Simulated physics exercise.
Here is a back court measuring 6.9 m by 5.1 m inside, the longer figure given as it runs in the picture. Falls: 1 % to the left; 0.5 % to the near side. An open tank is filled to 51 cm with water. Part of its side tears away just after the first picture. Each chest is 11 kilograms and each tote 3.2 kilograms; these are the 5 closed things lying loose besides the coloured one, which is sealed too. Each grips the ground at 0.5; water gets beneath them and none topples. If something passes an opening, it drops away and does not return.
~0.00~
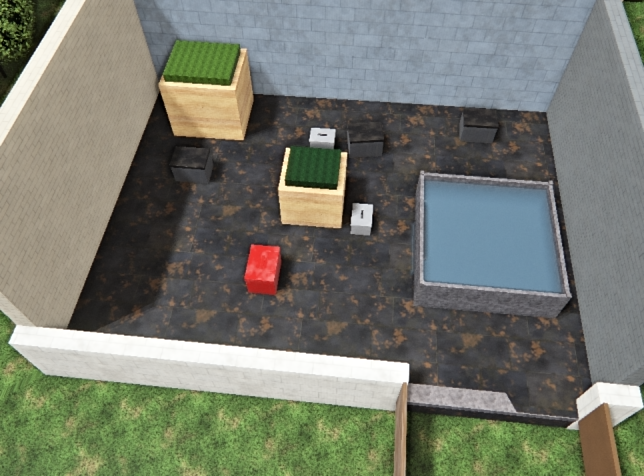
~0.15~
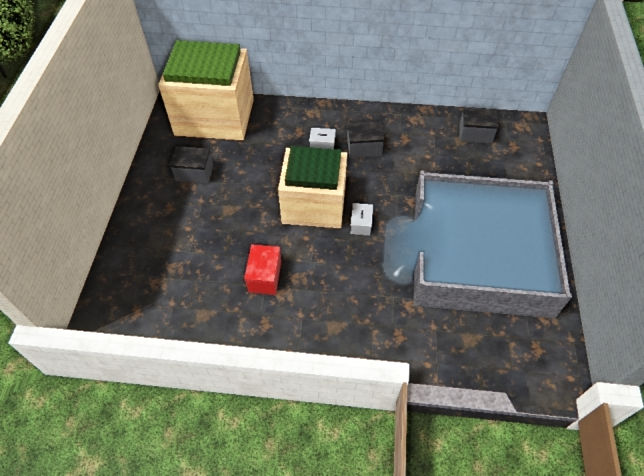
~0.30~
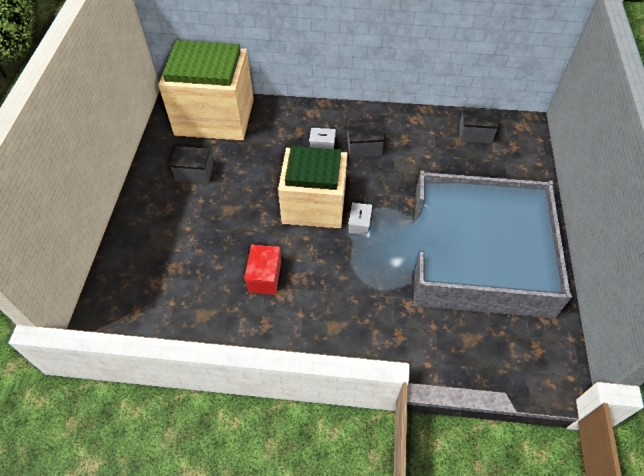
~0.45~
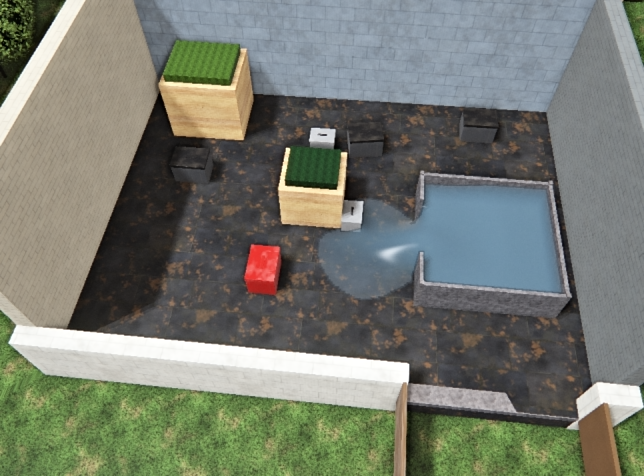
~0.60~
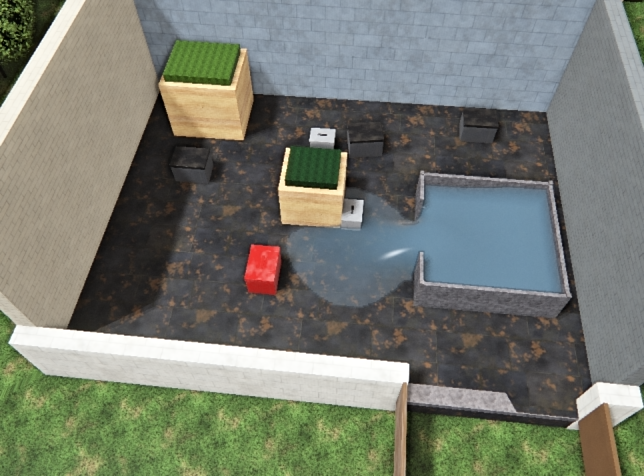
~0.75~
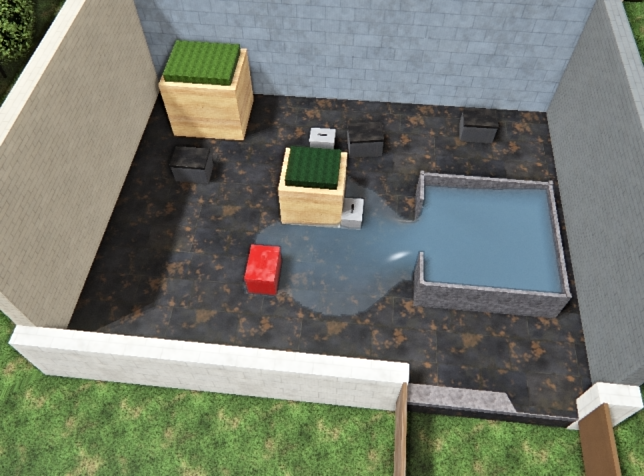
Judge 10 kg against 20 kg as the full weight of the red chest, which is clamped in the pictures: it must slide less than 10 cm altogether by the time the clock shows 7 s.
I'd say no option offered keeps it put.
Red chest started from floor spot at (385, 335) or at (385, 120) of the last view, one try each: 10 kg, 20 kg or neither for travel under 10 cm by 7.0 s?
Taking the two tries in order, even the light one works and only the heavy one works.
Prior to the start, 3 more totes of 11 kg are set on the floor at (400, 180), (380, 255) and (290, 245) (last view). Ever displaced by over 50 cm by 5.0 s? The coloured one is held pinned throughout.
Order as listed: Inside the limit, outside the limit, outside the limit.
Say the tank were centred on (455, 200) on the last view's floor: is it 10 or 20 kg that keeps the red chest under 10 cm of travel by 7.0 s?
Then, in short, the light one works.
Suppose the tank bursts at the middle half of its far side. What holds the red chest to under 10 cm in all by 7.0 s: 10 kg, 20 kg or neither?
Result: Lighter option succeeds.
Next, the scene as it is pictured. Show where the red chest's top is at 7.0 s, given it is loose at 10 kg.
Pixel estimate: Near (109, 243).
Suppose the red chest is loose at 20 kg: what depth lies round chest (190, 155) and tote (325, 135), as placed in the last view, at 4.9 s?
Depth approx. 5 cm / 3 cm.
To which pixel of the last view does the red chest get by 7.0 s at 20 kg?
I'd look near (148, 163).
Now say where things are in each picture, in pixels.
In the first picture, the red chest at (263, 263), on the bottom; water covers 3.3 m2; 0 of 6 have shifted.
In the second picture, the red chest at (263, 263), on the bottom; water covers 3.8 m2; 0 of 6 have shifted.
In the third picture, the red chest at (263, 263) rests on the ground; water covers 4.4 m2; 0 of 6 have shifted.
In the fourth picture, the red chest at (263, 263), on the bottom; water covers 5.1 m2; 1 of 6 have shifted.
In the fifth picture, the red chest at (263, 263), on the bottom; 5.8 m2 under water; 1 of 6 have shifted.
In the sixth picture, the red chest at (263, 263) rests on the ground; water covers 6.5 m2; 1 of 6 have shifted.
After 1.4 s the red chest would be 63 cm from its start with 10 kg and 35 cm from its start with 20 kg; 6 cm of water round it then.
After 3.1 s the red chest would be 252 cm from its start with 10 kg and 224 cm from its start with 20 kg; 15 cm of water round it then.
After 4.9 s the red chest would be 219 cm from its start with 10 kg and 194 cm from its start with 20 kg; 11 cm of water round it then.
After 7.0 s the red chest would be 217 cm from its start with 10 kg and 262 cm from its start with 20 kg; 7 cm of water round it then.
